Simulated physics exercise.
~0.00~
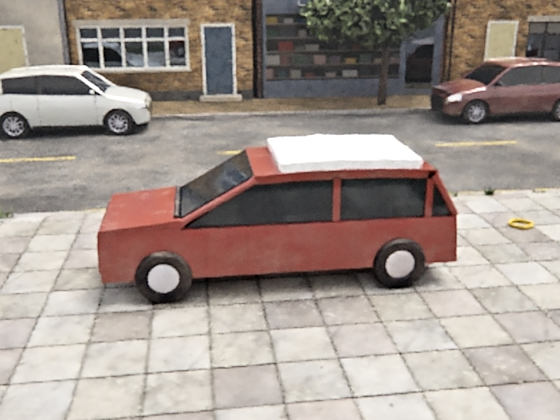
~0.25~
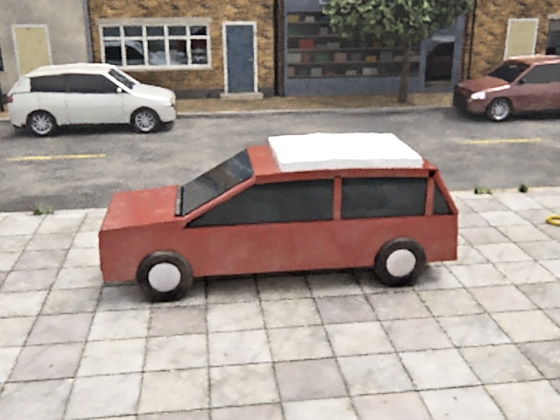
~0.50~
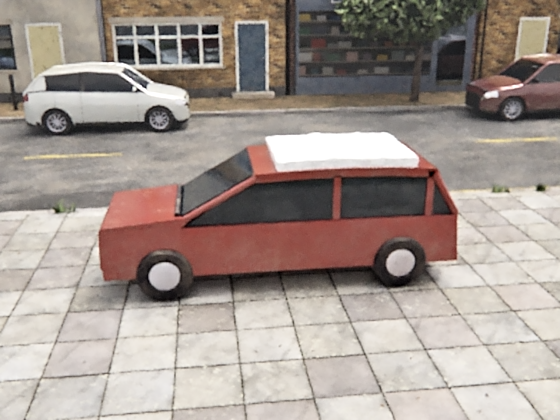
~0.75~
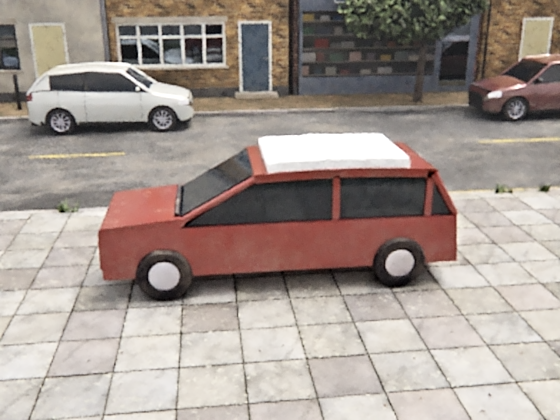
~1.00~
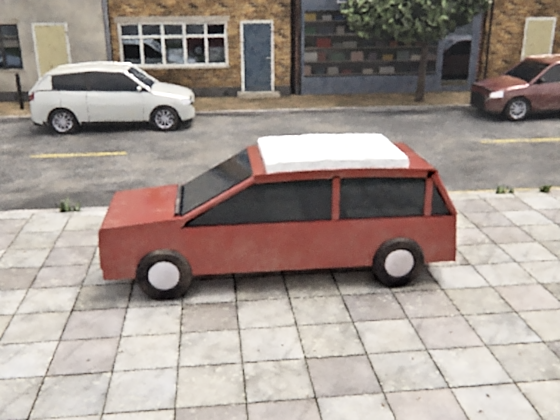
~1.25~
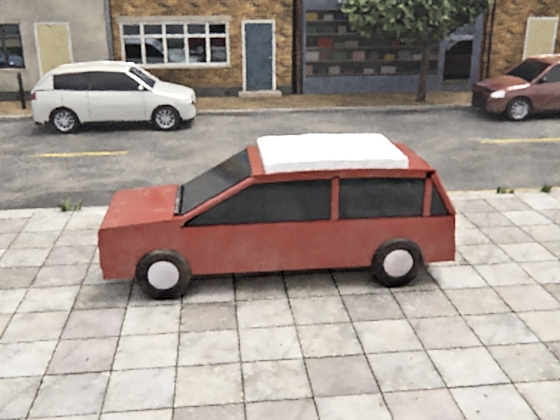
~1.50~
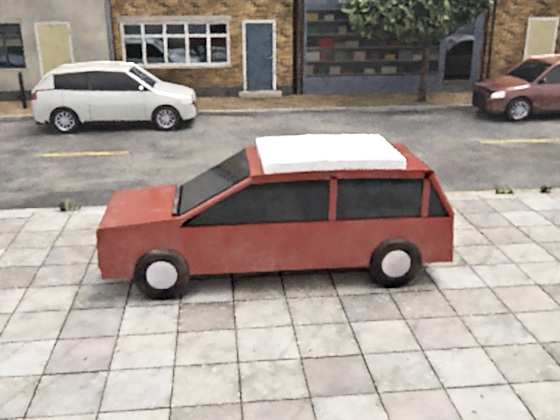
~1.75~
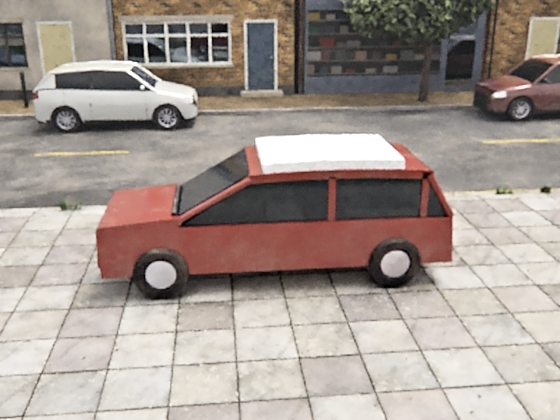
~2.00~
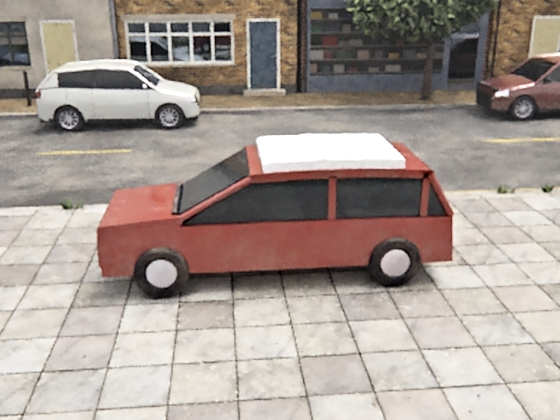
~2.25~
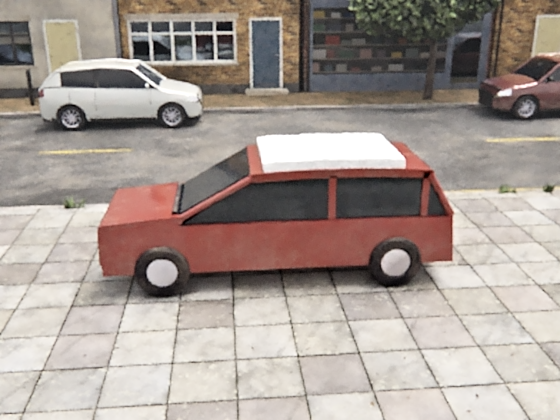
A boxy red car with a thick slab of white snow on its roof rolled left past parked cars and brick shopfronts, then slowed to a stop. The snow shifted forward only slightly and stayed on the roof, leaving windscreen and bonnet clear.
